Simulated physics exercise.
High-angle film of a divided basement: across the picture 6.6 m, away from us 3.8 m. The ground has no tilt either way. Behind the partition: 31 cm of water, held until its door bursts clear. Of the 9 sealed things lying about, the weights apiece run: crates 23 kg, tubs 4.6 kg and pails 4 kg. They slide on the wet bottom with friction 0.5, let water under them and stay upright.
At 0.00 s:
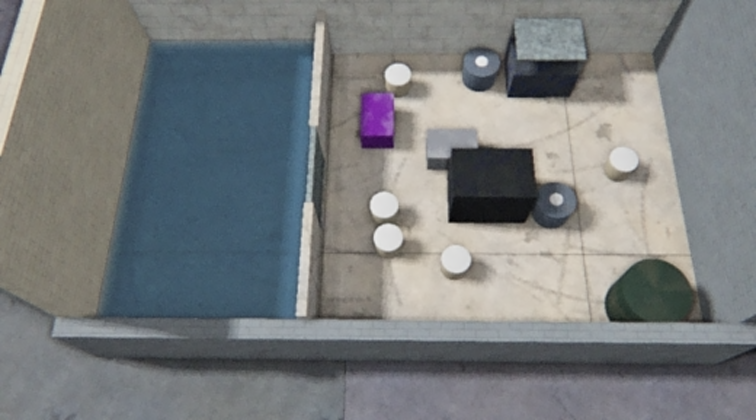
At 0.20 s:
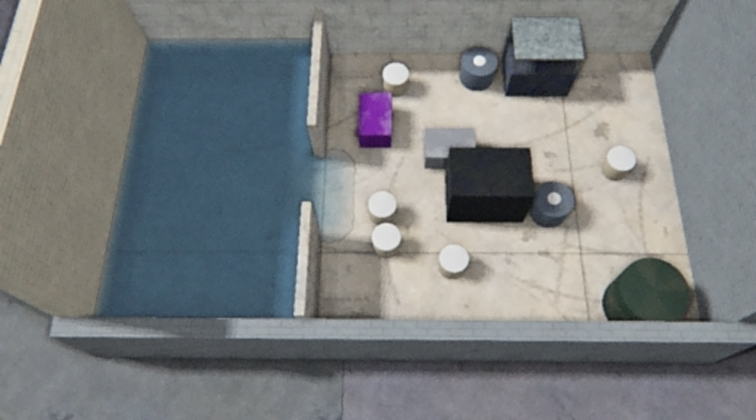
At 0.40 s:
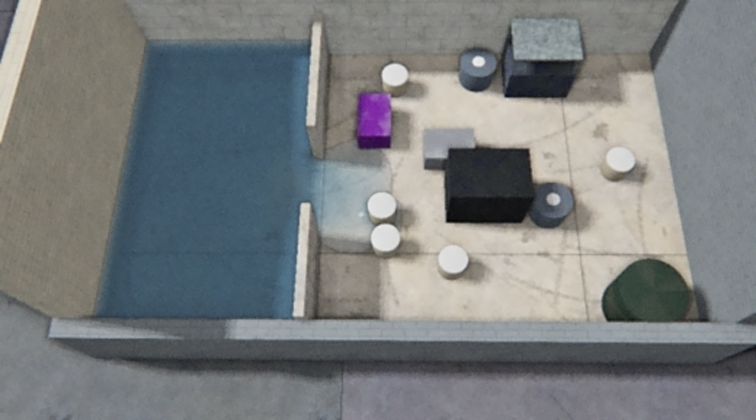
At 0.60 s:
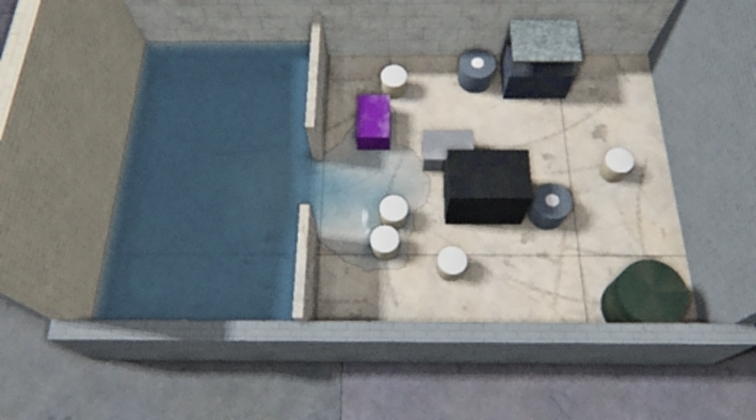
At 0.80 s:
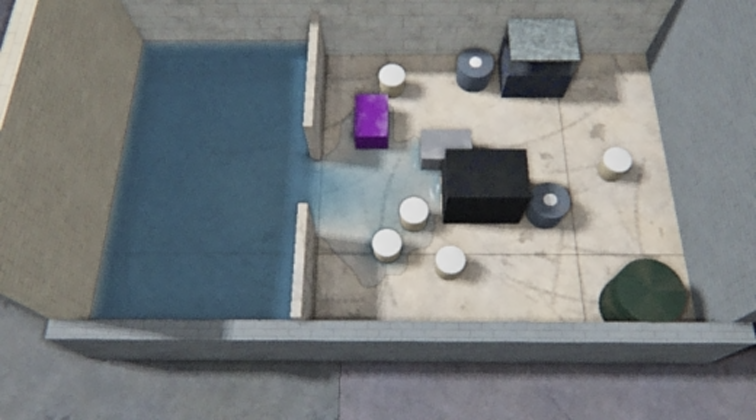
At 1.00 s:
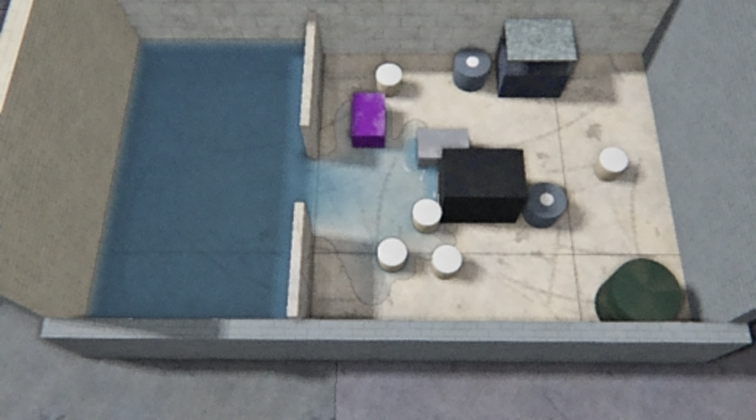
In a walled basement split by a partition, water poured through a gap from the left side onto the pale floor, spreading right and pushing two white pails a short way toward the black block.
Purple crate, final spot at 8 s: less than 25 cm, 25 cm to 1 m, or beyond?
Less than 25 cm.
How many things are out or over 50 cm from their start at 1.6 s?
I make it 2.
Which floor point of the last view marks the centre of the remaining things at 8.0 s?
Near (496, 124).
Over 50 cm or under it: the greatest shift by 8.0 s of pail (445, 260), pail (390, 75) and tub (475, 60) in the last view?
Result by item: Goes farther; stays closer; stays closer.
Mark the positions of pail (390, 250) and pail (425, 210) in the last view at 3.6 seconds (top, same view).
About (397, 301) for the first and (589, 302) for the second.
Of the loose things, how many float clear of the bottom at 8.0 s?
Total: 6.
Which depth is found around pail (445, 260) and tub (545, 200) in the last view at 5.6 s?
Depth approx. 8 cm / 8 cm.
After 1.6 s the purple crate is near (368, 114), 0.0 m from its start, aground; 1 afloat.
After 3.6 s the purple crate is near (368, 114), 0.0 m from its start, aground; 4 afloat.
After 5.6 s the purple crate is near (368, 114), 0.0 m from its start, aground; 5 afloat.
After 8.0 s the purple crate is near (368, 114), 0.0 m from its start, aground; 6 afloat.
